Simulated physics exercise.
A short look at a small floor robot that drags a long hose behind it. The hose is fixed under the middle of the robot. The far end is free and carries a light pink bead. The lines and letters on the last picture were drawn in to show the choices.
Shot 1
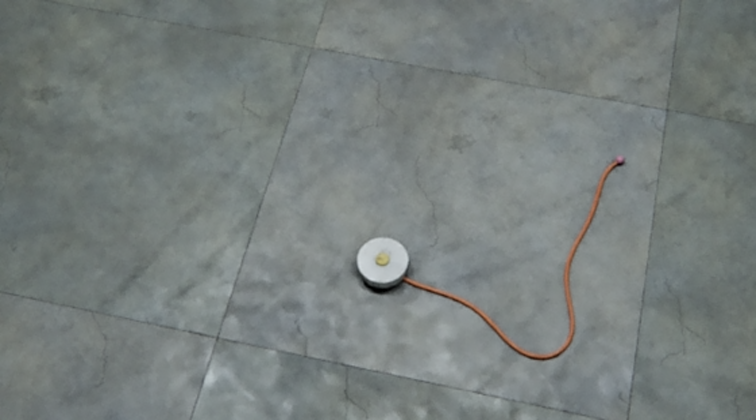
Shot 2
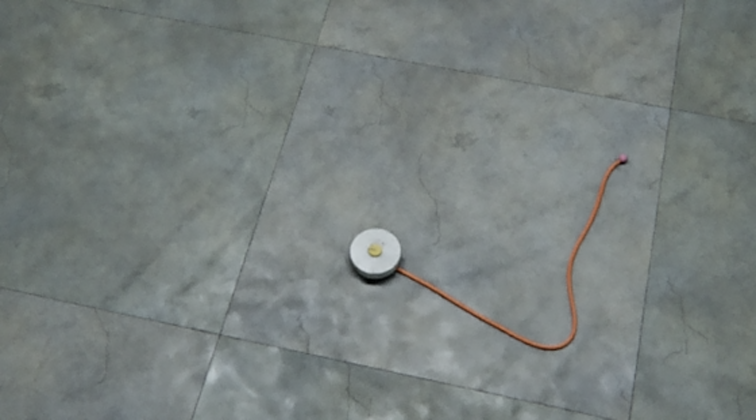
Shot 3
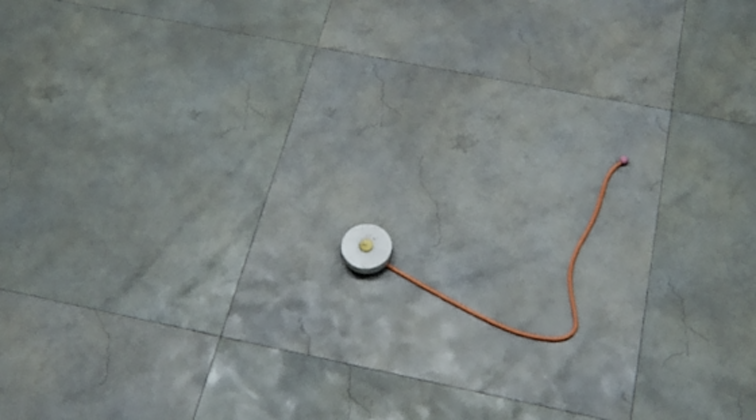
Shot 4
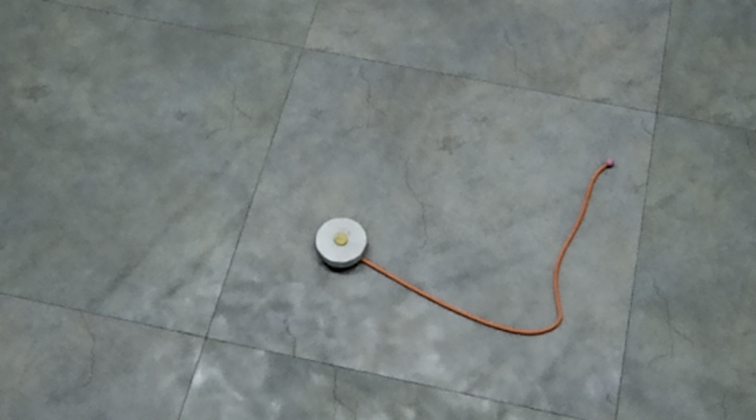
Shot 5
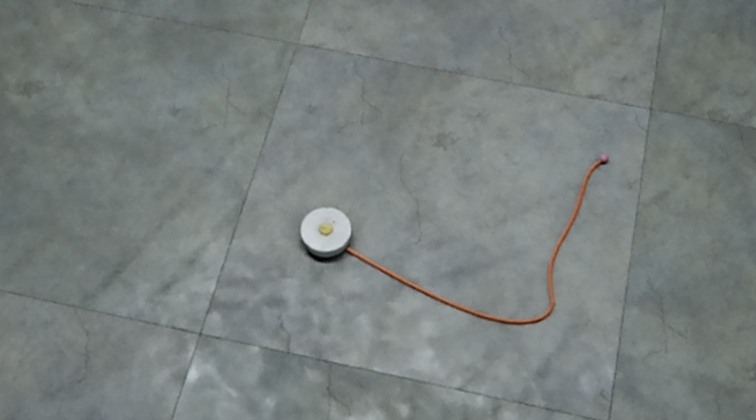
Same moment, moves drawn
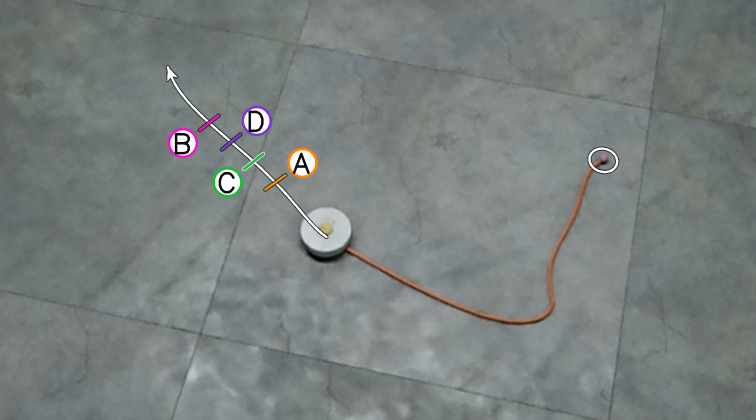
A small round robot creeps up and left across gray tiles, dragging an orange hose.
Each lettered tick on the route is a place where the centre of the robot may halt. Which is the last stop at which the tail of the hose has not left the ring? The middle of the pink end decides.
As far as tick D.
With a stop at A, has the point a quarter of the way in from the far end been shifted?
No.
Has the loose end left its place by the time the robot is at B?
Yes.
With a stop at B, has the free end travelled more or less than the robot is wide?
Less.
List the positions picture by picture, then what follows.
The first picture shows robot (383, 263); free end (620, 160).
The second picture shows robot (376, 254); free end (623, 159).
The third picture shows robot (367, 250); free end (624, 160).
The fourth picture shows robot (341, 243); free end (610, 163).
The fifth picture shows robot (326, 233); free end (604, 159).
On the marked copy, A at (275, 183); B at (209, 123); C at (254, 162); D at (231, 142); the ring at (603, 160); the route from (327, 237) via (240, 150) to (168, 67).
Following D. Soon after the start, robot (293, 198), middle of the hose (488, 292), free end (604, 159).
Later, robot (261, 164), middle of the hose (454, 253), free end (604, 159).
In the end, robot (230, 137), middle of the hose (422, 220), free end (599, 163); the free end is still in its ring.
As for the rest, A is safe but short; B drags the free end to (591, 173); C is safe but short.
